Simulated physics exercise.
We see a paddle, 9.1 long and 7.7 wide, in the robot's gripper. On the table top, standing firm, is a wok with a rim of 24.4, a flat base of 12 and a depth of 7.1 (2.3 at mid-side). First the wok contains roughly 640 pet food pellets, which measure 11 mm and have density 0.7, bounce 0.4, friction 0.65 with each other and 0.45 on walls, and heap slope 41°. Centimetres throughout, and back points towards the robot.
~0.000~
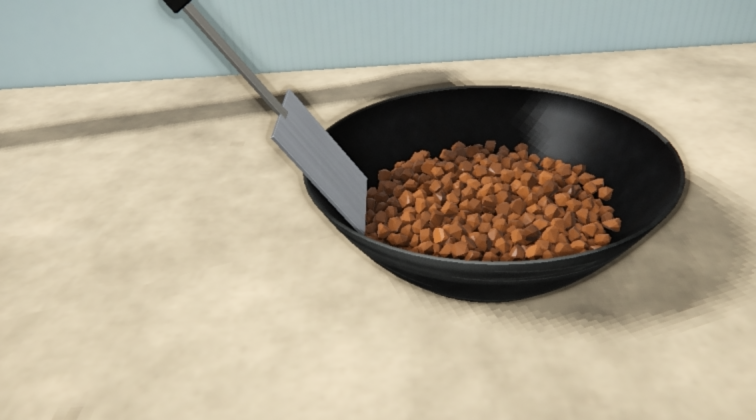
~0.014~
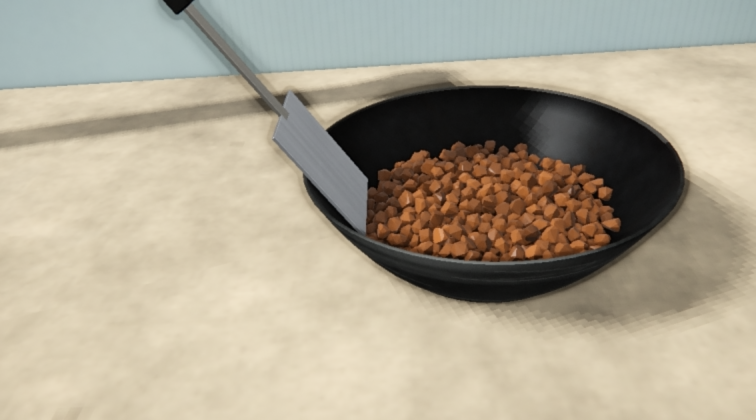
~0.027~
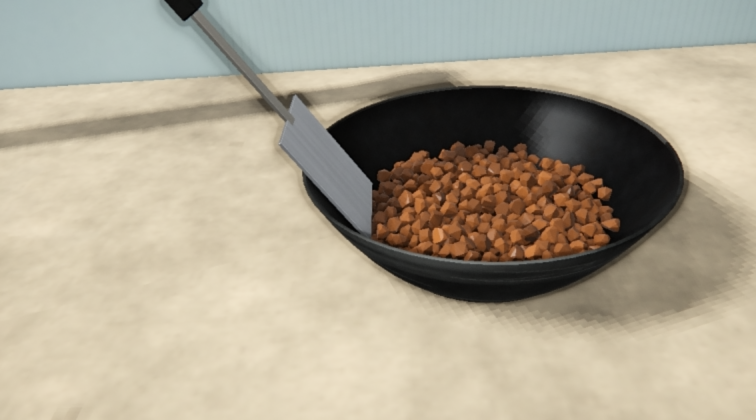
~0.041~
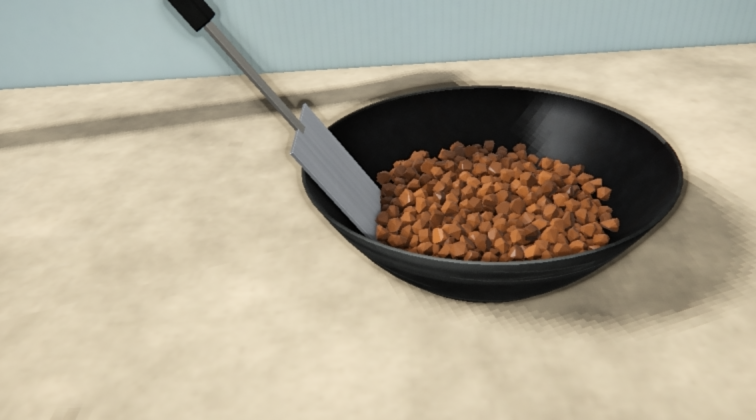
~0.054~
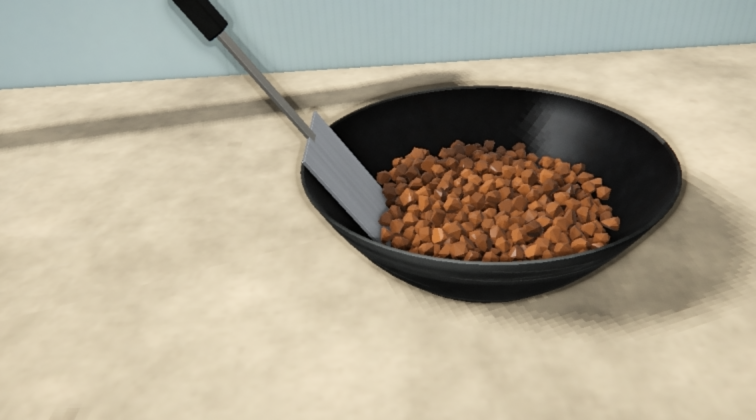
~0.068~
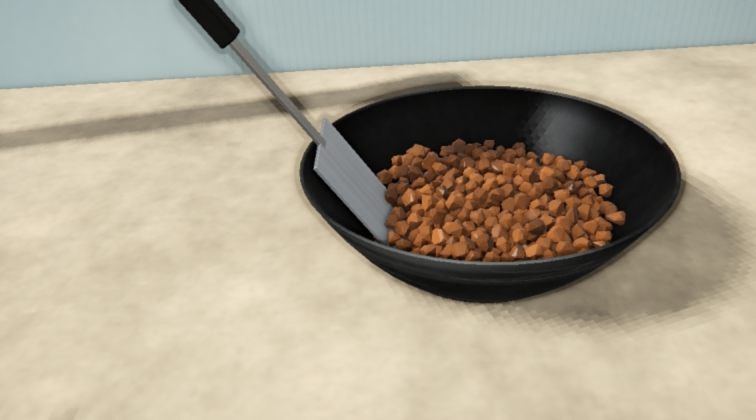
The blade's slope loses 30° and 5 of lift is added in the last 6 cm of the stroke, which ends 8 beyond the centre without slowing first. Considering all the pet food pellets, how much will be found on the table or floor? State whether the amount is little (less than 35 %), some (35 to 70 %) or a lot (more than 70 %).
The amount is little, less than 35 %.
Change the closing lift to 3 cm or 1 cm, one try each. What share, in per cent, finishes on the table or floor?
20 and 10 %.
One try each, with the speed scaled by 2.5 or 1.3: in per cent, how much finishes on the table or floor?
Estimates, in order: 40 % and 35 %.
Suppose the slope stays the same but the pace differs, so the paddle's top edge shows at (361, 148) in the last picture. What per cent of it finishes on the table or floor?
I'd say around 35 per cent.
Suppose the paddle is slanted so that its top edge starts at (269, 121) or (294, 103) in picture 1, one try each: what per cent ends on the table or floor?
First try roughly 25 percent, second try roughly 25 percent.
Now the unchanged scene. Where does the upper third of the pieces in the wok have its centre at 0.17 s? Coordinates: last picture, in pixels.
Roughly at pixel (553, 181).
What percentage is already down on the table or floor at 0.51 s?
About 15 per cent.
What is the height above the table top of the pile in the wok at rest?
Some 8.0 cm above the table.
After 0.17 s, sloping 57°, highest piece 7 above the table; 639 in the wok.
After 0.26 s, sloping 45°, highest piece 9 above the table; 639 in the wok.
After 0.51 s, sloping 27°, highest piece 11 above the table; 474 in the wok, 88 on the table or floor, 77 on the blade or in flight.
After 1.56 s, sloping 27°, highest piece 8 above the table; 469 in the wok, 170 on the table or floor.
At rest, 469 in the wok, 170 on the table or floor. That is 27 % on the table or floor.
